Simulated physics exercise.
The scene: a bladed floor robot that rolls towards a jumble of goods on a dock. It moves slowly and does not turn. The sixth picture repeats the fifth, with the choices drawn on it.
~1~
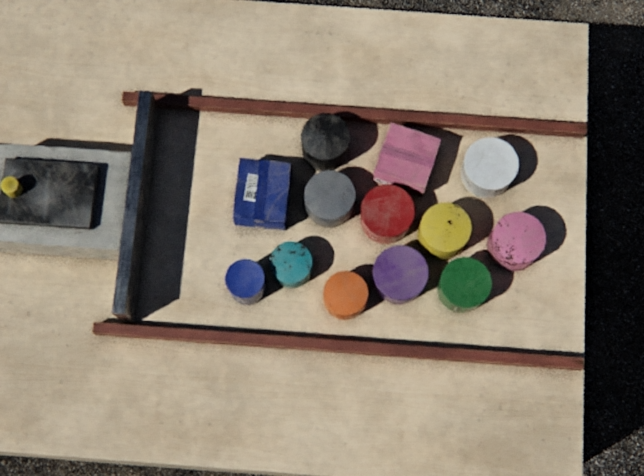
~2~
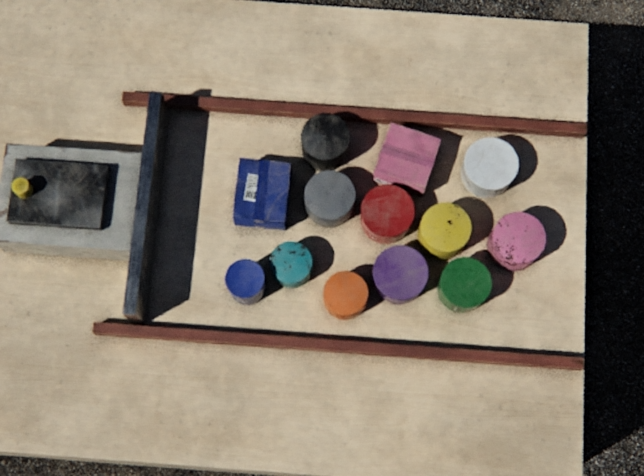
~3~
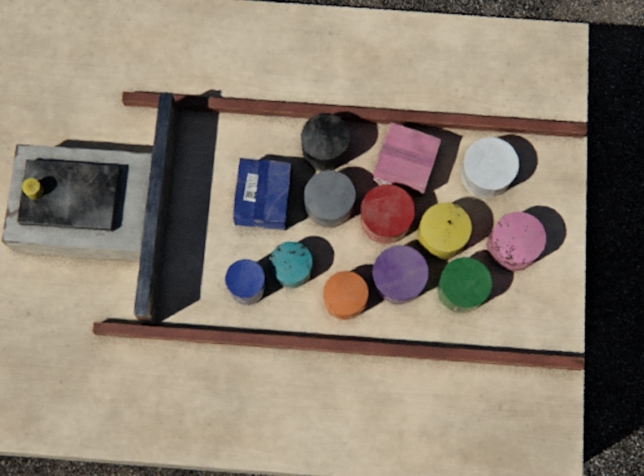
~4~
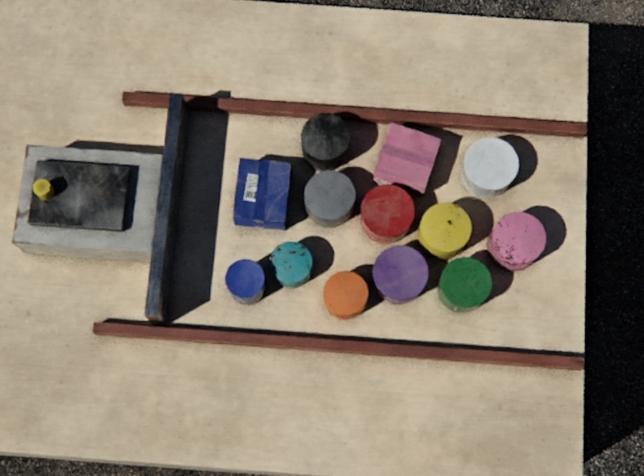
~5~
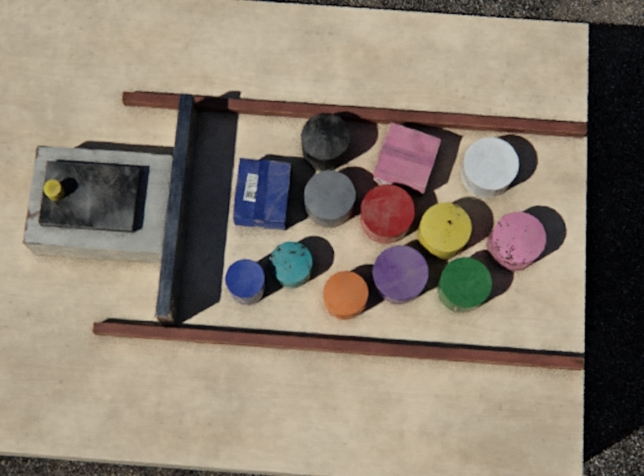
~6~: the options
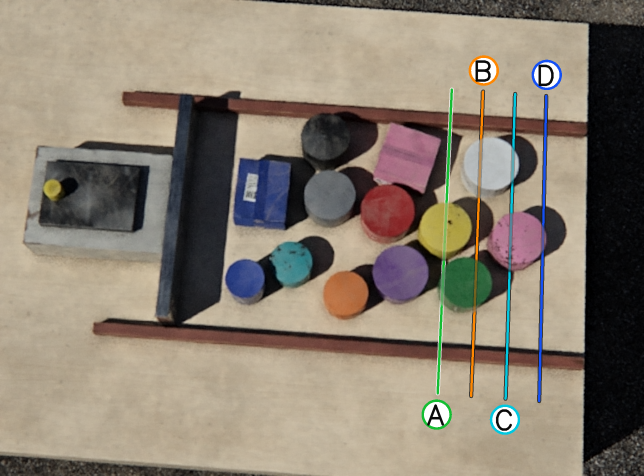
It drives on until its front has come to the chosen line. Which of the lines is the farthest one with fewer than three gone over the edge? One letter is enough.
No farther than A.
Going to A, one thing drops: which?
The pink canister.
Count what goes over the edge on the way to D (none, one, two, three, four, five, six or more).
In all, six or more.
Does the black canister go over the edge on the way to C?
By then, no.
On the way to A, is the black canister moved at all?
Yes.
On the marked copy, A at (445, 236); B at (477, 238); C at (511, 241); D at (543, 243).
Following A. Soon after the start, robot (196, 204); yellow canister (457, 237); blue pail (294, 290).
Later, robot (294, 211); pink canister (557, 252); yellow canister (518, 282).
In the end, robot (368, 216); pink canister over the edge; yellow canister (584, 292); one fallen.
As for the rest, B drops three; C drops seven; D drops nine.
